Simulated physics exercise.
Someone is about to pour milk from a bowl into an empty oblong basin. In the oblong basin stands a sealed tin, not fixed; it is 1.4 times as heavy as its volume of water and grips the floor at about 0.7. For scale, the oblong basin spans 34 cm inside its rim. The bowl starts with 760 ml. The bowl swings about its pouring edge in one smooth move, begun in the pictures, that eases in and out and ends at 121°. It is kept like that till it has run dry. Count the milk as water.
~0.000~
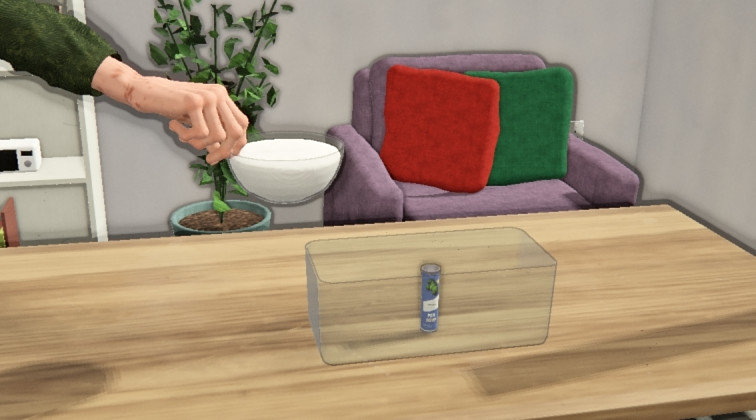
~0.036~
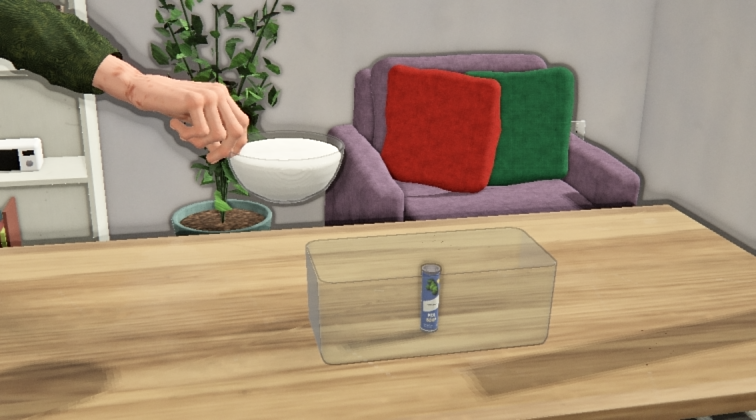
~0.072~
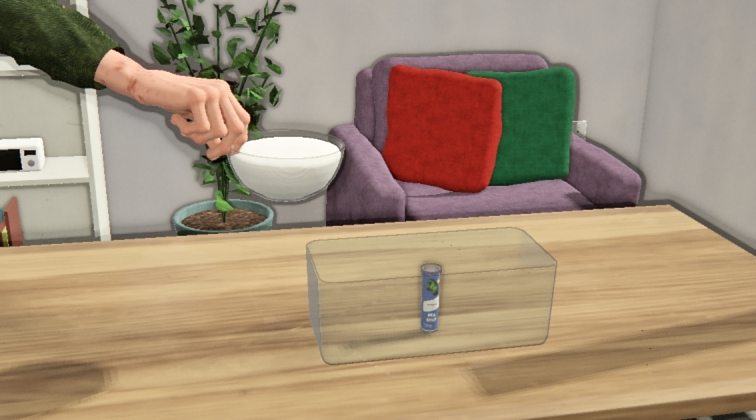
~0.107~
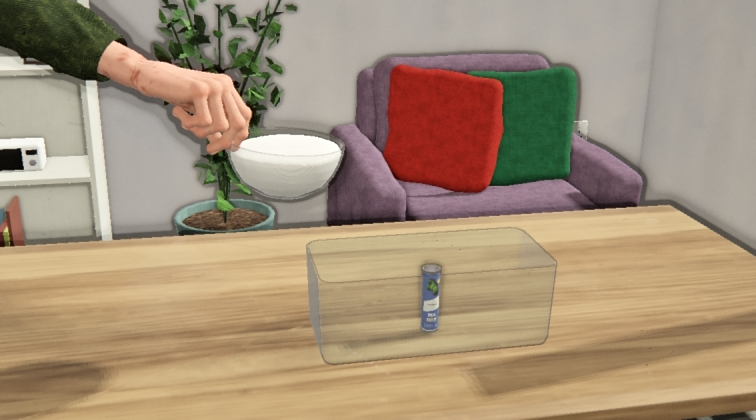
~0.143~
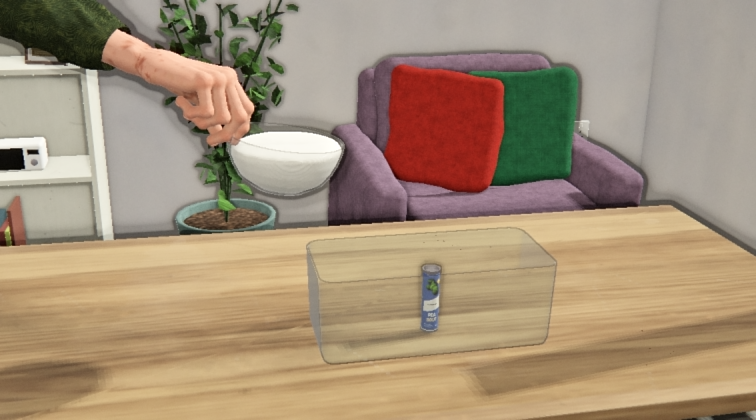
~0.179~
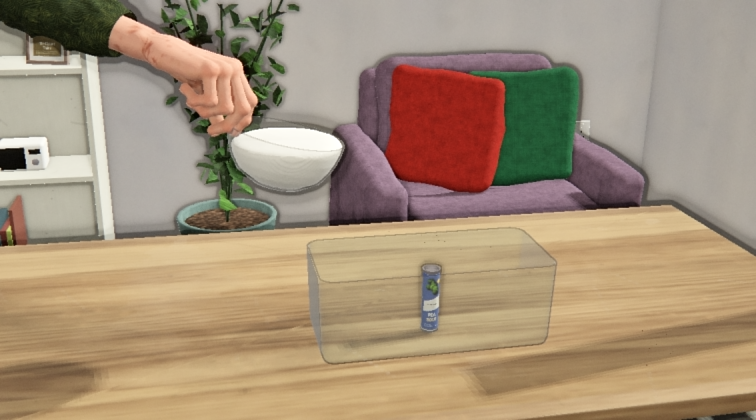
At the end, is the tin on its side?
The tin remains upright.
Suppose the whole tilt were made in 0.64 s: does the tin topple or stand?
Then it remains upright.
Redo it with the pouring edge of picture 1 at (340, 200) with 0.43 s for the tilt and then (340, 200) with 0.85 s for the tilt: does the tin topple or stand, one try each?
First it goes over; then it goes over.
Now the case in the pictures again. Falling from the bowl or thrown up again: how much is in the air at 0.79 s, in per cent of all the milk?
Some 10 per cent.
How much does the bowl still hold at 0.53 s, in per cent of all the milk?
Near 36 in a hundred.
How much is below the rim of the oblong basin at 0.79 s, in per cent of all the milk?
Some 90 per cent.
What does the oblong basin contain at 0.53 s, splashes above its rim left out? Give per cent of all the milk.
Some 7 per cent.
Then, 0.53 s in, the tilt is 83° and 36 per cent is still to pour; the tin stands where it began.
Then, 0.79 s in, the tilt is 119° and 0 per cent is still to pour; the tin stands where it began.
Then, 1.06 s in, the tilt is 121° and 0 per cent is still to pour; the tin stands where it began.
Then, 1.35 s in, the tilt is 121° and 0 per cent is still to pour; the tin stands 1 cm from where it began.
Finally, the tin stands where it began.
